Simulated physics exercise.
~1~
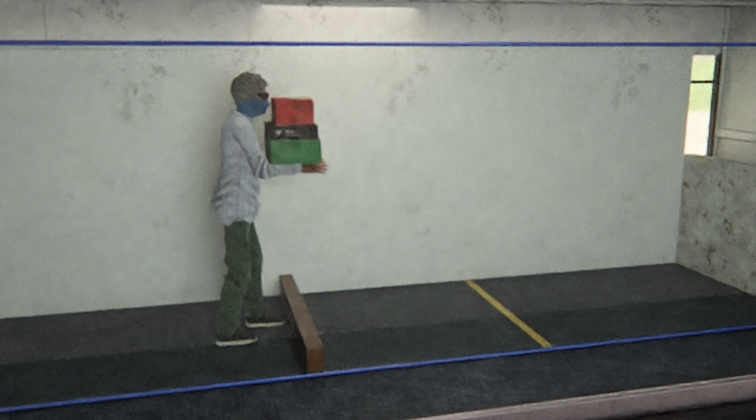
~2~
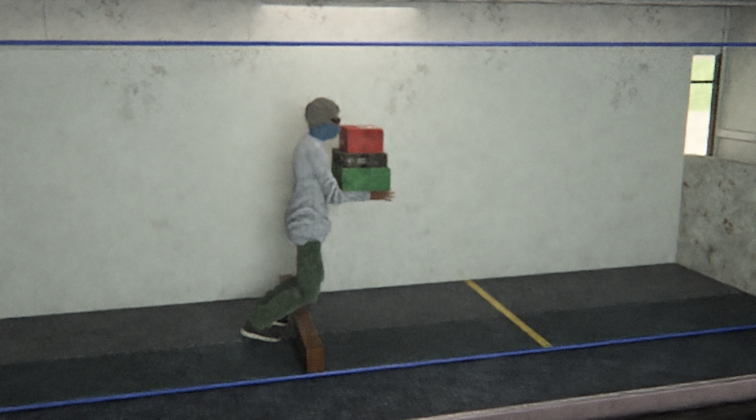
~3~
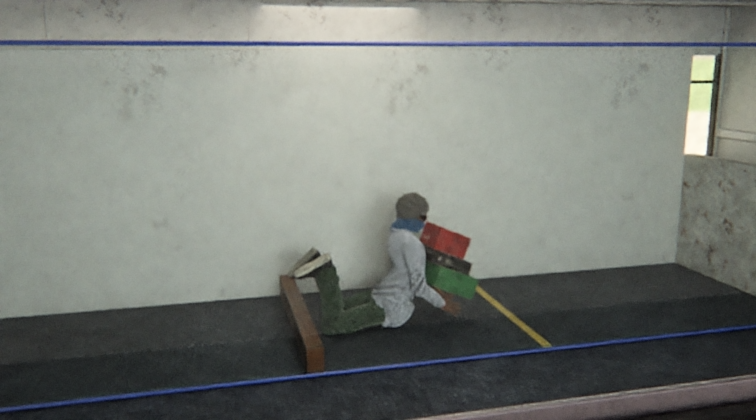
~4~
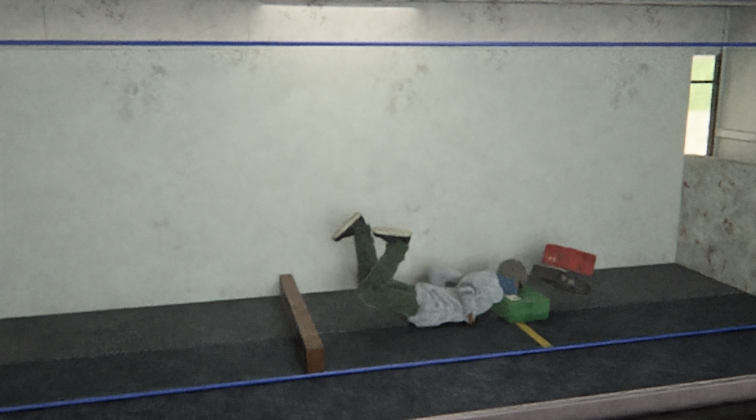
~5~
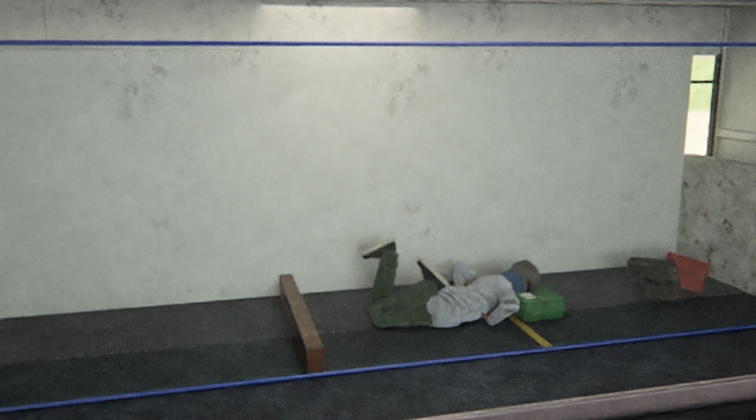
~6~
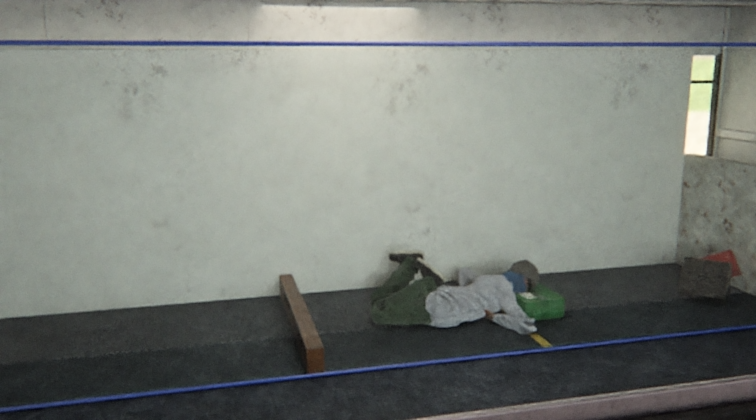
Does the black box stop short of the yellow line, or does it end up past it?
It ends up past the yellow line, tumbling on to the far right of the floor beside the red box.
